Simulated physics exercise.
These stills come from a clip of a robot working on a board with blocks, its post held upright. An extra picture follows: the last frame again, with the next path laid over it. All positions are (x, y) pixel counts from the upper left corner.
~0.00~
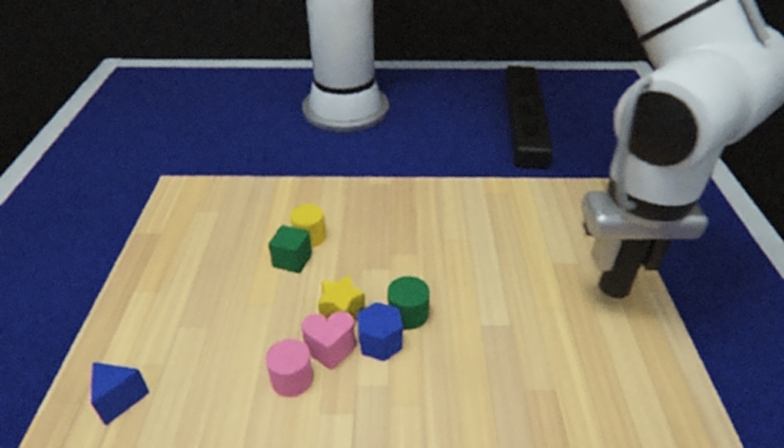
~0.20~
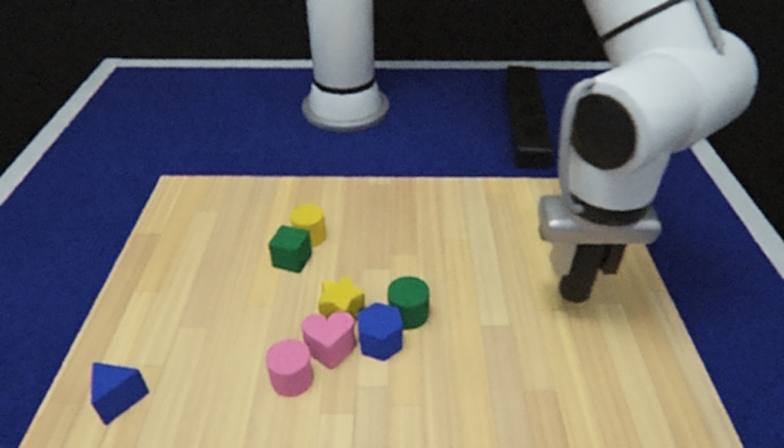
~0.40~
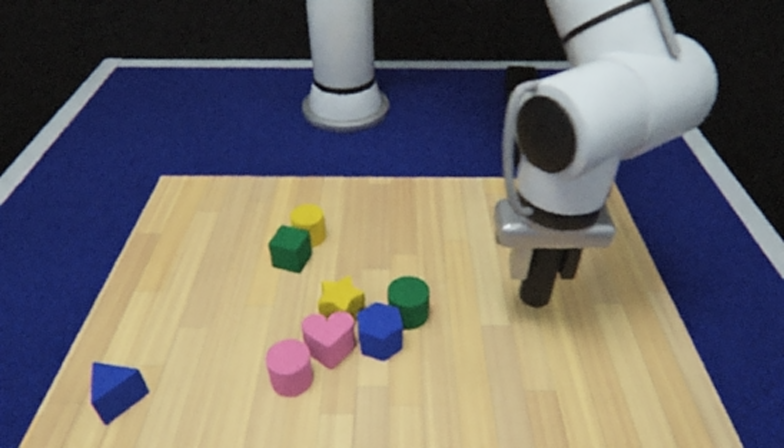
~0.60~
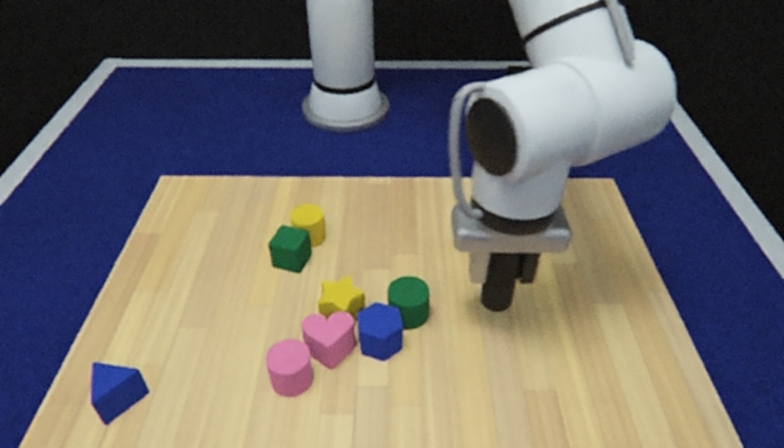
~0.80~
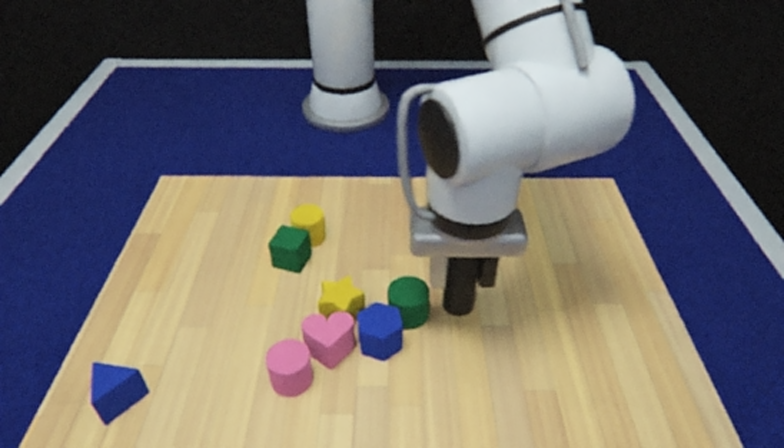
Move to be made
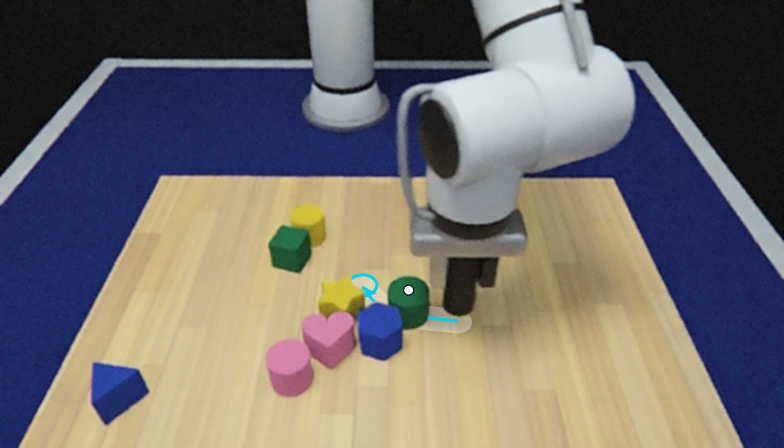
A robot arm moved steadily left across a wooden board, its dark post low over the surface, and drew close to the green round block while all the colored blocks stayed still.
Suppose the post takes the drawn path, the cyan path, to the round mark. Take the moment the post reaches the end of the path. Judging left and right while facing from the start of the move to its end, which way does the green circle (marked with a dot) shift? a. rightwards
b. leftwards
I'll go with b - leftwards.
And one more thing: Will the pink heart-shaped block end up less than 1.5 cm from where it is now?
I believe so.
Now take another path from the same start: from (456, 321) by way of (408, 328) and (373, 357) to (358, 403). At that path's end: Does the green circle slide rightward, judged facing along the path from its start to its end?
Answer: Yes.
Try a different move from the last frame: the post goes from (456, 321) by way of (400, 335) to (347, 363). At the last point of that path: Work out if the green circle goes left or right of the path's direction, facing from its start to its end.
Displaced right.
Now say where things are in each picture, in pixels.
Post's lower end (614, 288); pink heart-shaped block (327, 326); yellow star (340, 291); blue hexagonal block (380, 319); green circle (409, 290), in the first picture.
Post (574, 292); blocks still, in the second picture.
Post (534, 296); blocks still, in the third picture.
Post (496, 301); blocks still, in the fourth picture.
Post (458, 305); pink heart-shaped block (327, 326); yellow star (340, 291); blue hexagonal block (380, 319); green circle (409, 290), in the fifth picture.
Drawn move, from (456, 321) via (418, 317) and (383, 308), ending at (362, 285); the dot is on the green circle.
The first path, step by step. One third of the way, post (418, 301); green circle (383, 286).
Two thirds of the way, post (382, 291); yellow star (302, 291); green circle (345, 279).
At the end, post (361, 269); pink heart-shaped block still; yellow star (295, 291); blue hexagonal block still; green circle (327, 272).
